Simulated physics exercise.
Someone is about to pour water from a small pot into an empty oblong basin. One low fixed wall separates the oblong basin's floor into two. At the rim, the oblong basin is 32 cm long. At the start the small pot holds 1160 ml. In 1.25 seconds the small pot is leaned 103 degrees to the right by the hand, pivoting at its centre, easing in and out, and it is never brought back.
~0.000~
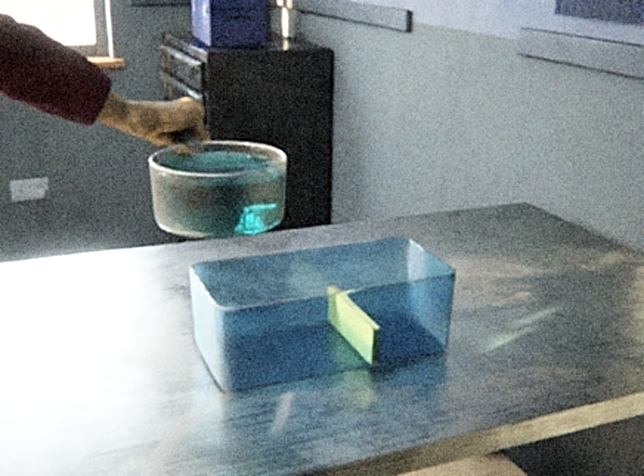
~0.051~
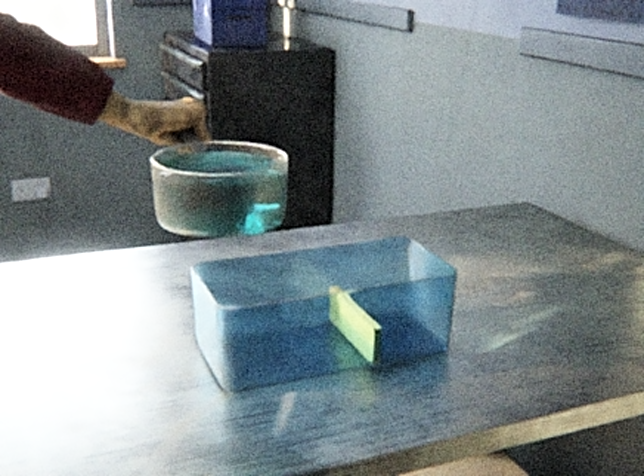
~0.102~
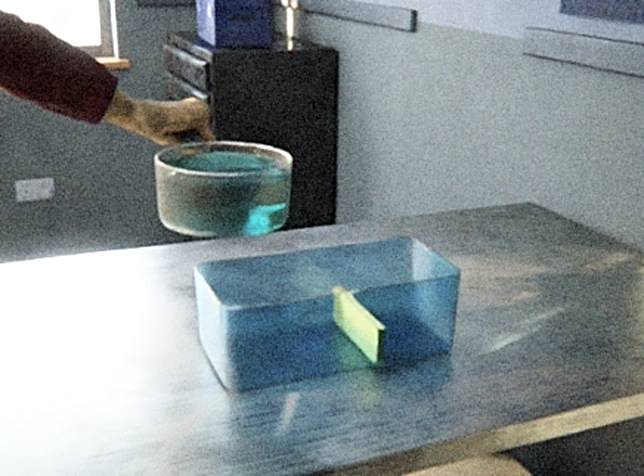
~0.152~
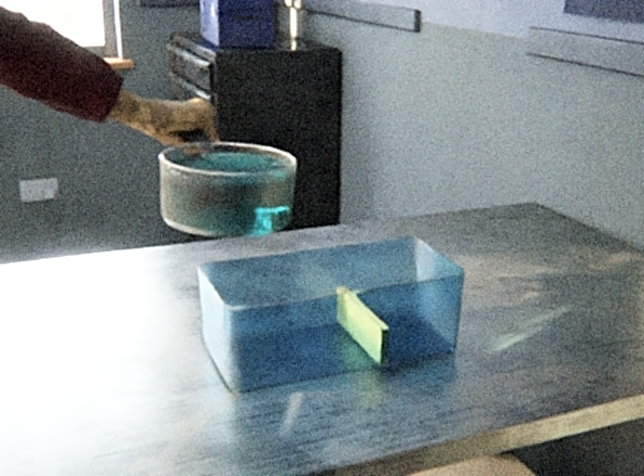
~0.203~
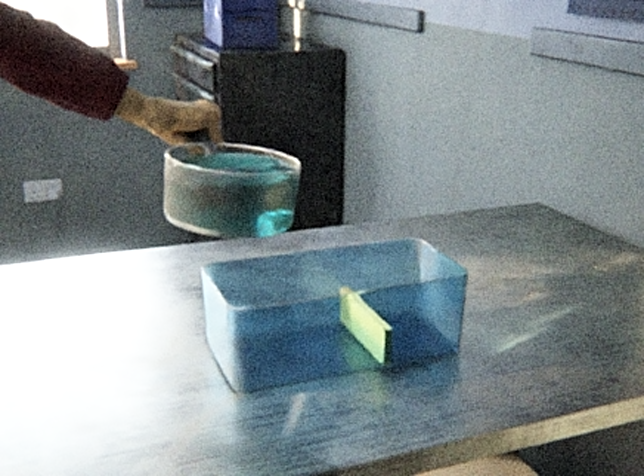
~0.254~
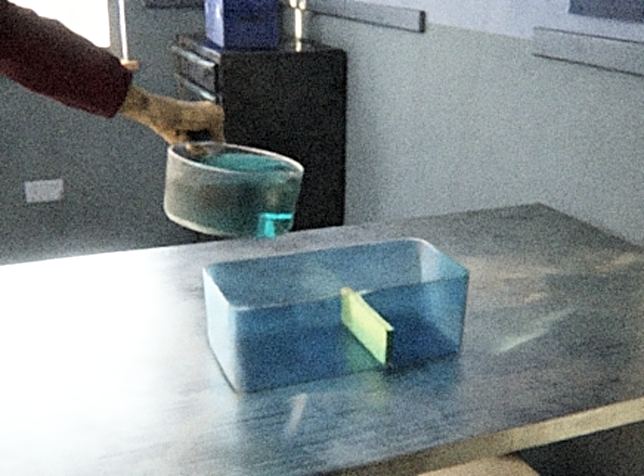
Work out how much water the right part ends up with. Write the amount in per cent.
I would put it at 9 per cent.
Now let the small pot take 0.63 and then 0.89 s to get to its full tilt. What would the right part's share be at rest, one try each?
Around 10 per cent first, around 10 per cent next.
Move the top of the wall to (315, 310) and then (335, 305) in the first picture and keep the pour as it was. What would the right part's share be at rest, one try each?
Try 1: 65 %; try 2: 35 %.
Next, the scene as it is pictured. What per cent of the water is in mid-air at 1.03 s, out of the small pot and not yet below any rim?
It comes to some 7 percent of the total.
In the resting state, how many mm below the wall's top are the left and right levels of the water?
Looks like roughly 16 mm on the left and roughly 46 mm on the right.
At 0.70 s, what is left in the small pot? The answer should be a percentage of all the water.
Portion remaining: Approx. 56 per cent.
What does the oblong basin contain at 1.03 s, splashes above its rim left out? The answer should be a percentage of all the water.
I'd put it at roughly 82 per cent.
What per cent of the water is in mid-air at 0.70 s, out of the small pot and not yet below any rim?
At that moment, about 28 percent.
By 0.70 s the tilt is 62° and 56 per cent is still to pour, 16 is left of the wall and 0 right of it.
By 1.03 s the tilt is 95° and 11 per cent is still to pour, 76 is left of the wall and 6 right of it.
By 1.38 s the tilt is 103° and 1 per cent is still to pour, 89 is left of the wall and 7 right of it.
By 1.75 s the tilt is 103° and 0 per cent is still to pour, 89 is left of the wall and 8 right of it.
At rest 89 per cent lies left of the wall, 9 right of it and 3 outside.
